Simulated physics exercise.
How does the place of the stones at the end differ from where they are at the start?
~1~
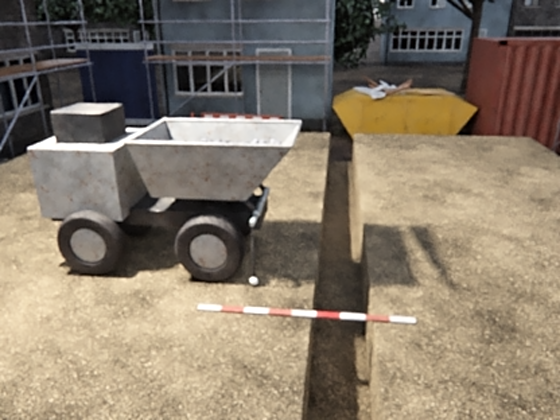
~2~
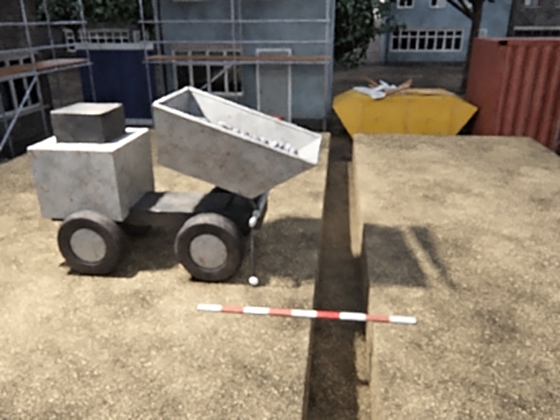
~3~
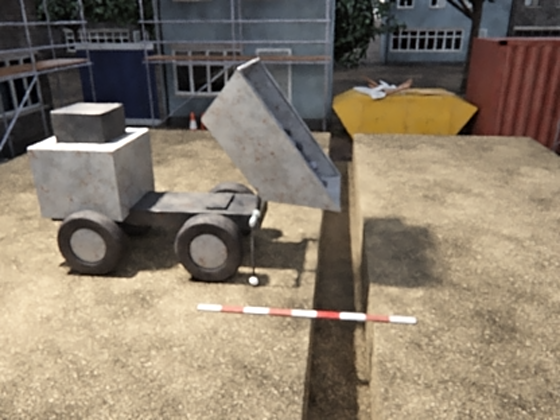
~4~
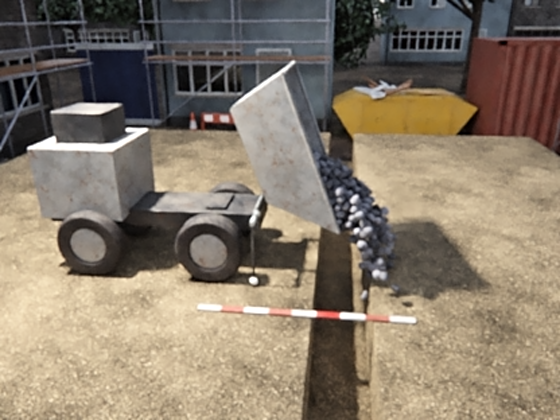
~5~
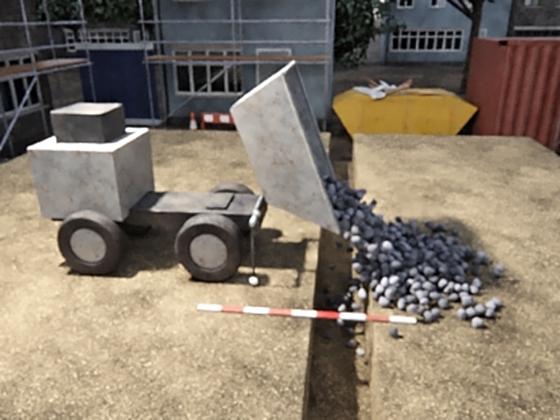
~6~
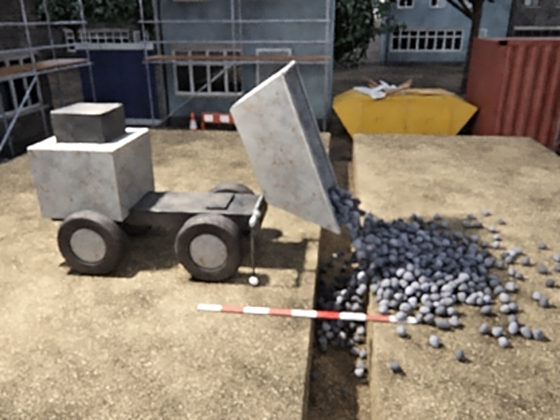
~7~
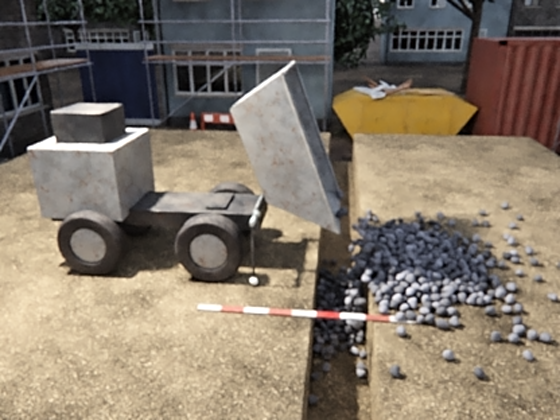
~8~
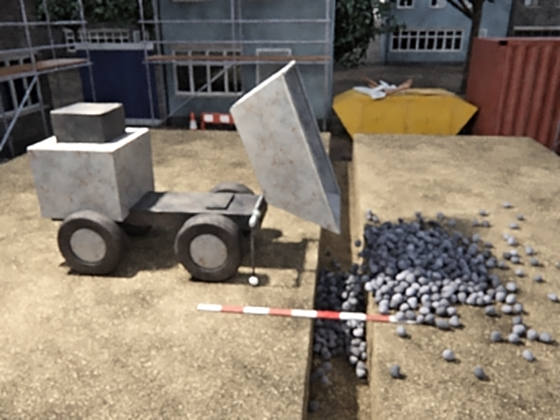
At the start the stones are held in the dumper's body on the left side of the trench. By the end they lie lower and farther right, partly in the trench but mostly heaped and scattered on the ground beyond it.
